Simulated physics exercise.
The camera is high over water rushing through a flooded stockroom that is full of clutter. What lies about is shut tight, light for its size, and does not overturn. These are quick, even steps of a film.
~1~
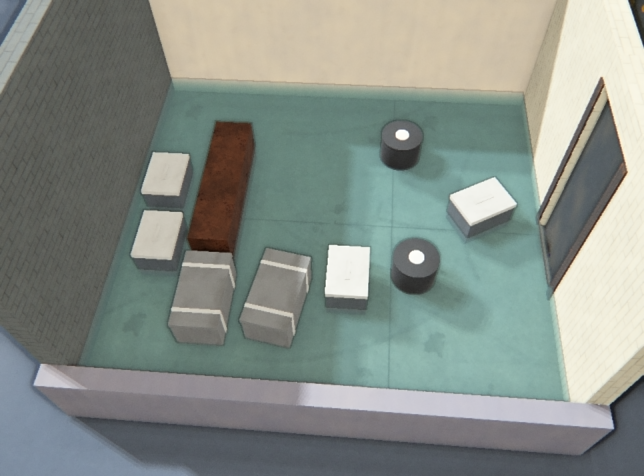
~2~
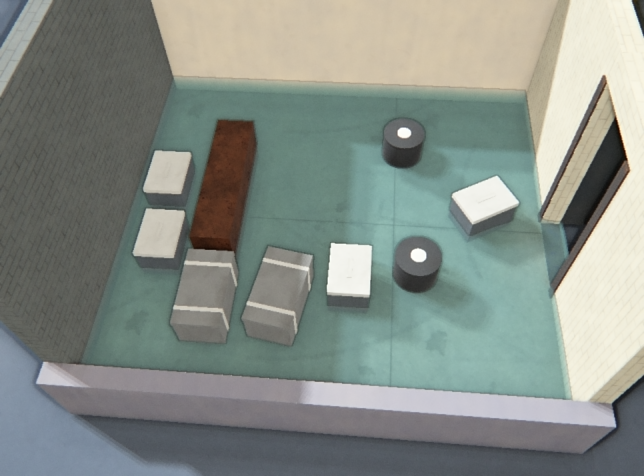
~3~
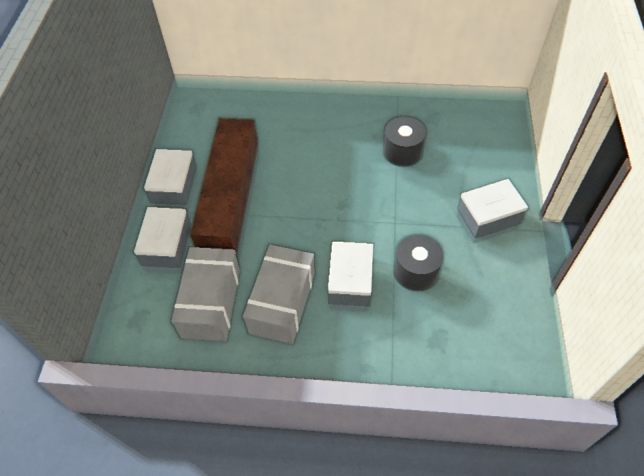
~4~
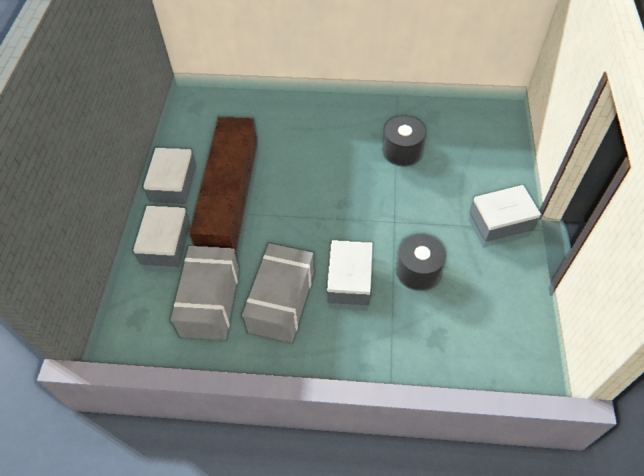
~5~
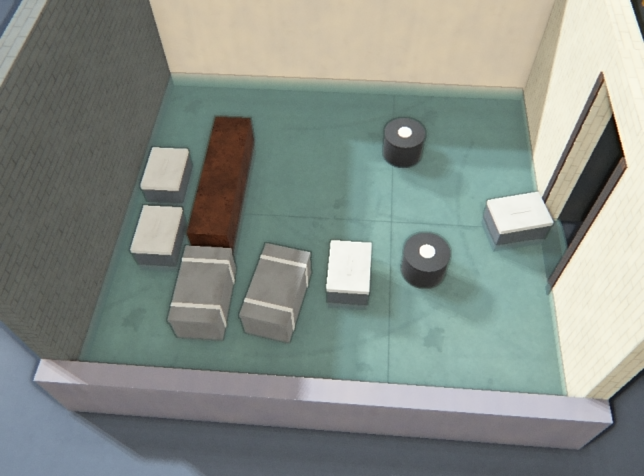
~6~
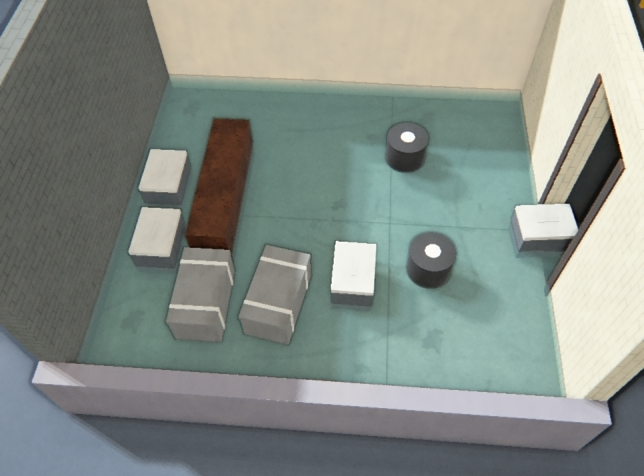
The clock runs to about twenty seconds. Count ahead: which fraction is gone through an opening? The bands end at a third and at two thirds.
That comes to between one and two thirds.
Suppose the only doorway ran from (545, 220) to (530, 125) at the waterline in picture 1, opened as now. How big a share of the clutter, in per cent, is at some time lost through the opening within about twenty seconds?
Roughly 40 per cent.
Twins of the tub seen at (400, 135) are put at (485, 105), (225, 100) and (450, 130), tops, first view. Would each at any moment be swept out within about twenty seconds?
One after the other: Yes, left behind, yes.
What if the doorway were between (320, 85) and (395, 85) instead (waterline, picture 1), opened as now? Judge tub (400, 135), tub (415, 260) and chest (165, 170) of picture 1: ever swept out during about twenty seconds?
In that order: Washed out, stays, still in.
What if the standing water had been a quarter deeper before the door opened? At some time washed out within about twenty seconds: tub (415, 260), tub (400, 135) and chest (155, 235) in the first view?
As listed: Carried outside, washed out, stays.
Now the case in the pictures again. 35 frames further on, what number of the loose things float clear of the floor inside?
The number is 4.
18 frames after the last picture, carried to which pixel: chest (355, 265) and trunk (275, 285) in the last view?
Around (453, 262) and (347, 279).
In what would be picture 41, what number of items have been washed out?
I count 4.
A moment on, 1 of 8 are out; 7 afloat.
Next, 2 of 8 are out; 6 afloat.
Later, 4 of 8 are out; 4 afloat.
In the end, 4 of 8 are out; 2 afloat.
